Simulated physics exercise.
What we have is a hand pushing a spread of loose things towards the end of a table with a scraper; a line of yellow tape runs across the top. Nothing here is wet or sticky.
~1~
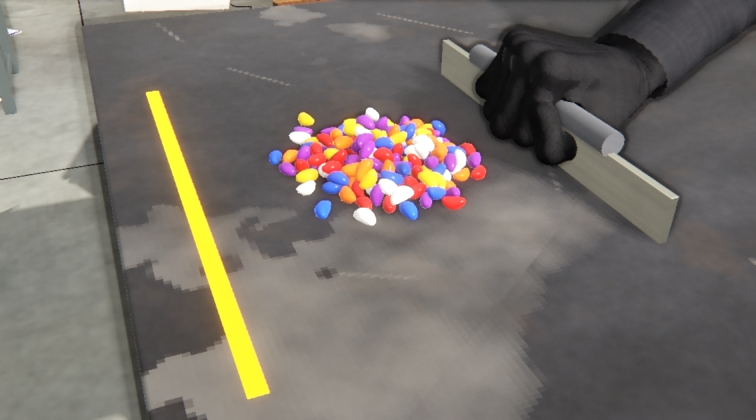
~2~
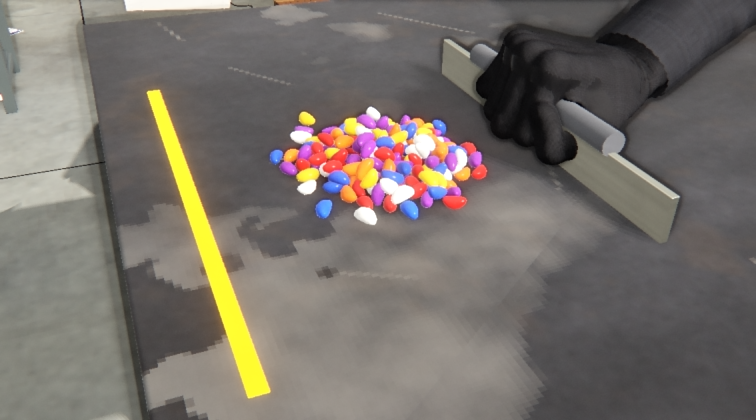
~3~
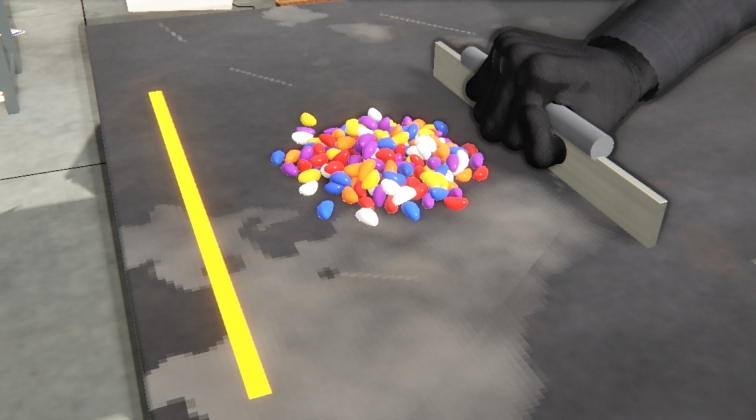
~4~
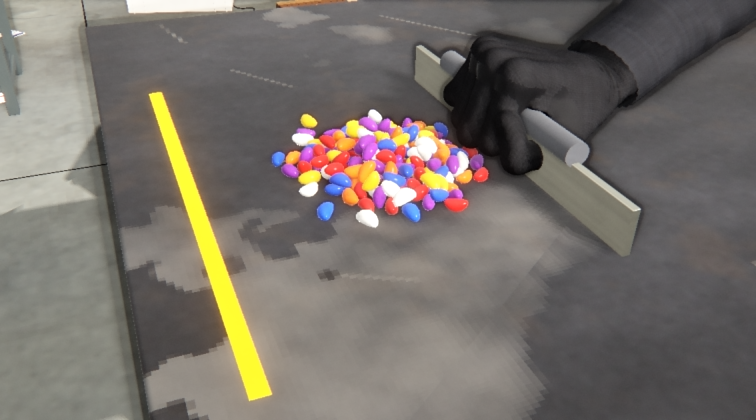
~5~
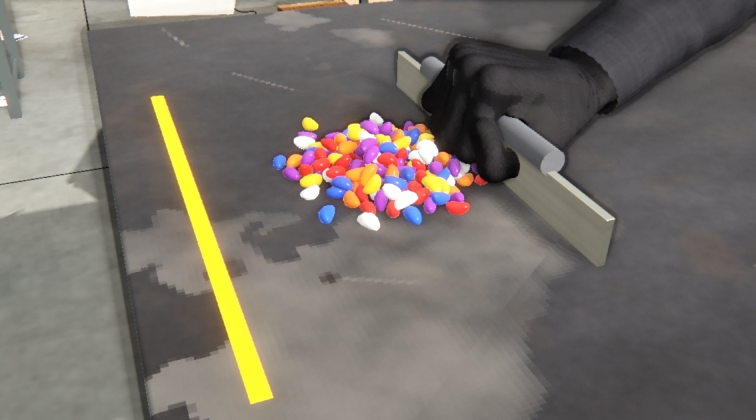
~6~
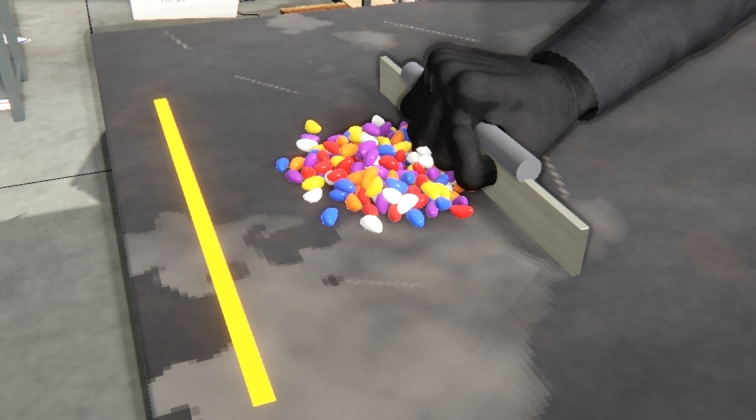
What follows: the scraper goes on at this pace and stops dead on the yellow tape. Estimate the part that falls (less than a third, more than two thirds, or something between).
Lost: From one third to two thirds of the heap.
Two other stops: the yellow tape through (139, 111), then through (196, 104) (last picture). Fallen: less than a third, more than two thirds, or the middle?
The first try: Above two thirds. The second: Under a third.
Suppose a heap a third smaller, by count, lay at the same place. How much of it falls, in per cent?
Close to 50 per cent.
Shortly afterwards, scraper still moving, near (327, 144); heap all on the table, its front near (185, 193).
Next, scraper stopped at the yellow tape; heap near a third over the edge.
Some moments later, scraper stopped at the yellow tape; heap near half over the edge.
In the end, scraper stopped at the yellow tape; heap near half over the edge.
